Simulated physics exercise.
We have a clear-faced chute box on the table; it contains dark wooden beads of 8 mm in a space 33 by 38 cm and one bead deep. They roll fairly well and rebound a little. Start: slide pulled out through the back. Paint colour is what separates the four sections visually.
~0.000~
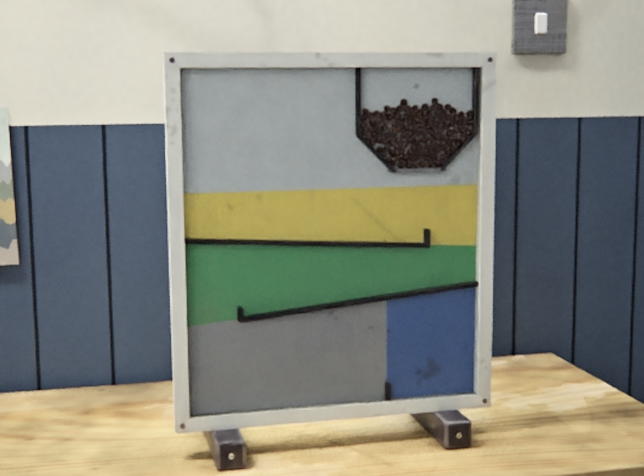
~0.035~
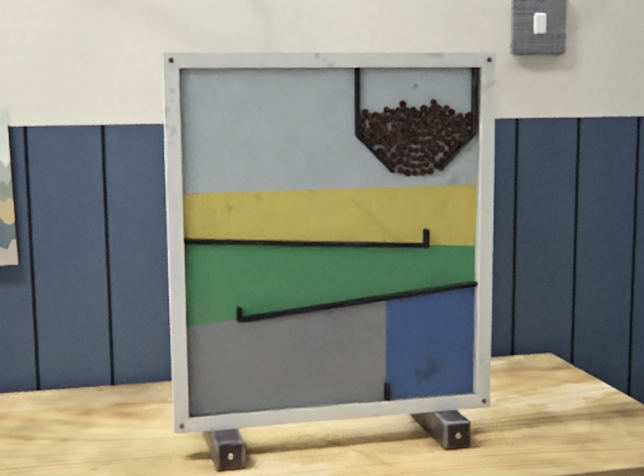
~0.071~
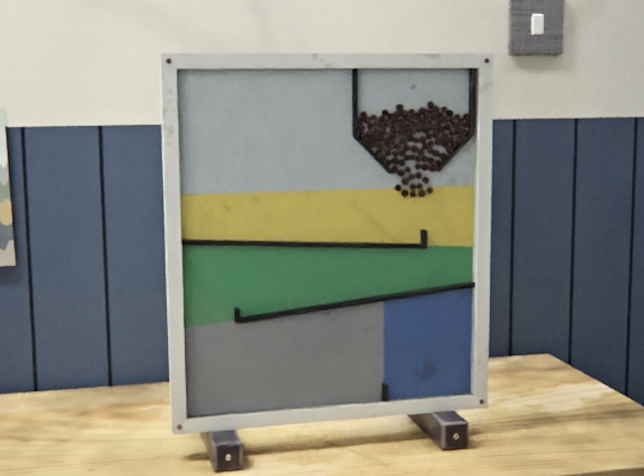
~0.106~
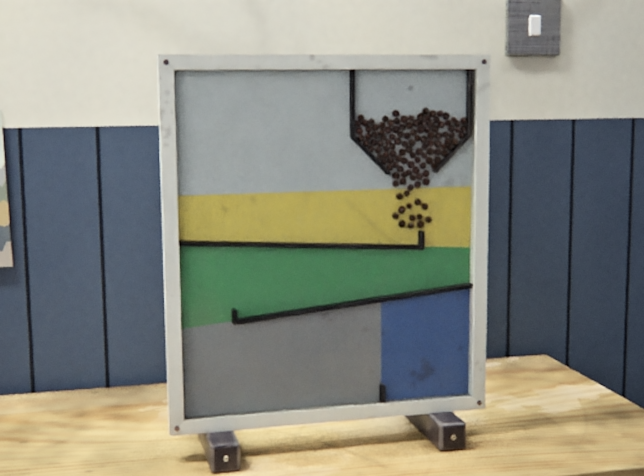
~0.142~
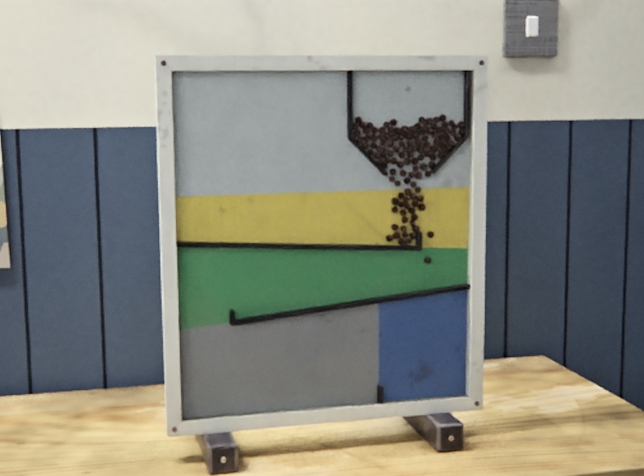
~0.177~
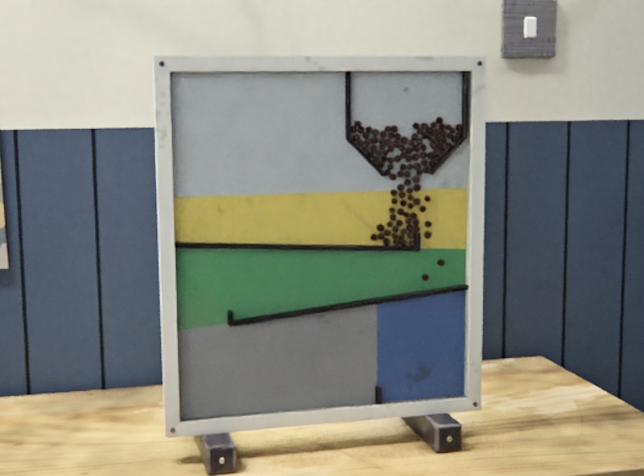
On a wooden table, dark beads drop from a funnel onto a ledge, some passing its right end.
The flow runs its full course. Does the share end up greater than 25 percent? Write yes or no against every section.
Blue section: No; green section: Yes; yellow section: Yes; grey section: No.
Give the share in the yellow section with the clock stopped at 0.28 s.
Around 50 percent of the load.
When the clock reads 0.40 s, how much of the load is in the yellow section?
Reading: Around 60 per cent of the load.
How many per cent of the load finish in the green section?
Roughly 50 percent of the load.
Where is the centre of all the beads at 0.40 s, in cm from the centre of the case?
About 9 cm right and 1 cm above.
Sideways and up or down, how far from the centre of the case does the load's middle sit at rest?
Right: About 5 cm; below: About 2 cm.
After 0.28 s, the beads' middle is 9 cm right of and 5 cm above the centre; green 5 %, yellow 50 %.
After 0.40 s, the beads' middle is 9 cm right of and 1 cm above the centre; green 25 %, yellow 60 %.
After 0.63 s, the beads' middle is 7 cm right of and 1 cm below the centre; green 45 %, yellow 55 %.
Settled by 1.9 s, blue 0 %, green 50 %, yellow 50 %, grey 0 %.
